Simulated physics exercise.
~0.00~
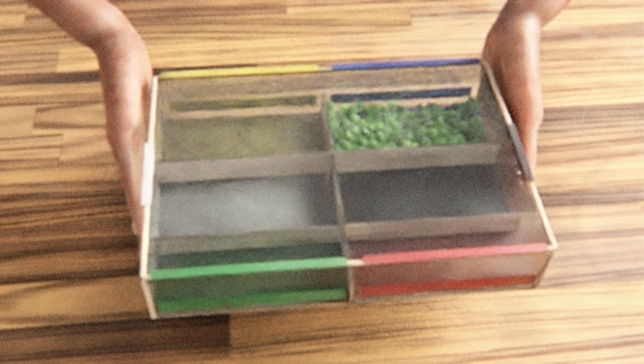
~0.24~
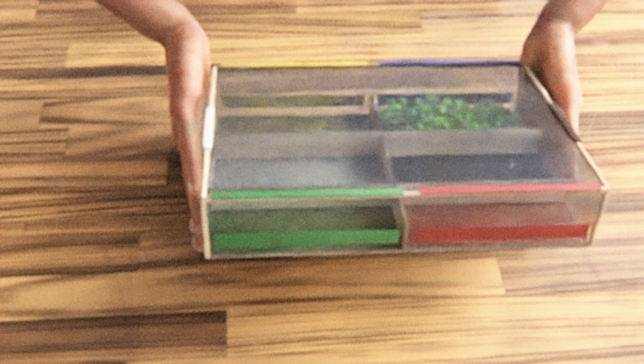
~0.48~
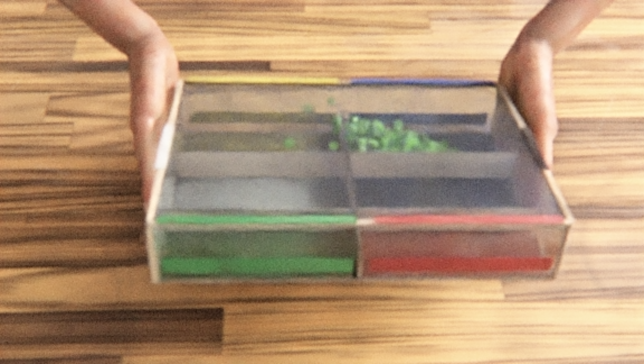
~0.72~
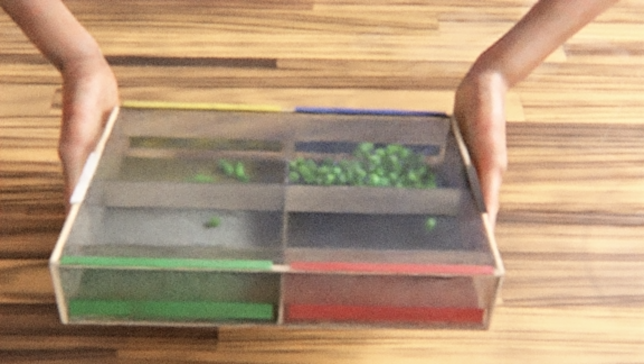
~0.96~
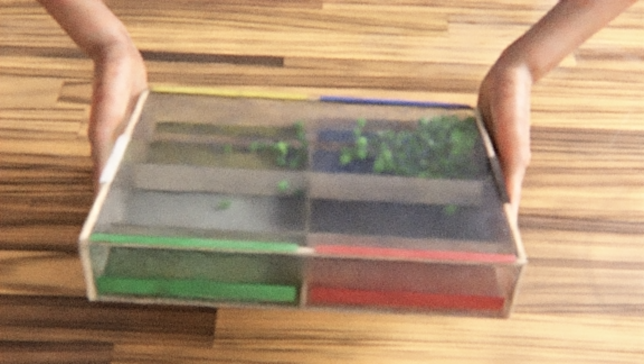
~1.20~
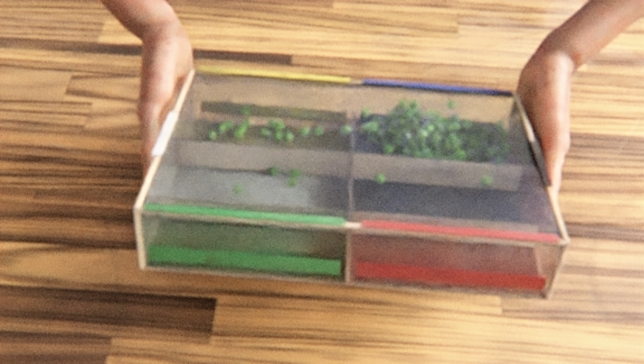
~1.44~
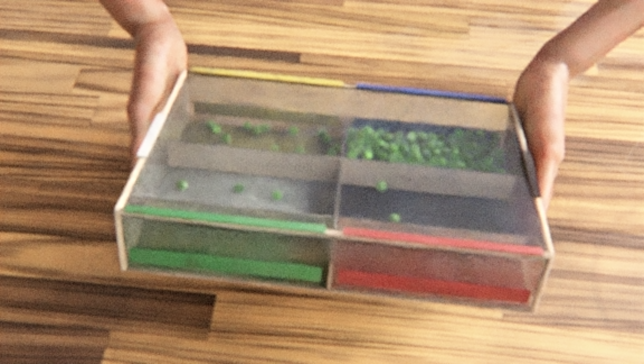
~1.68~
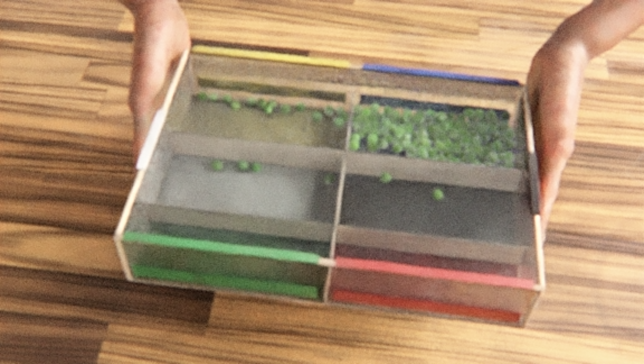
Over a striped wooden surface, two hands tilt and shake a clear-lidded box, scattering some peas.
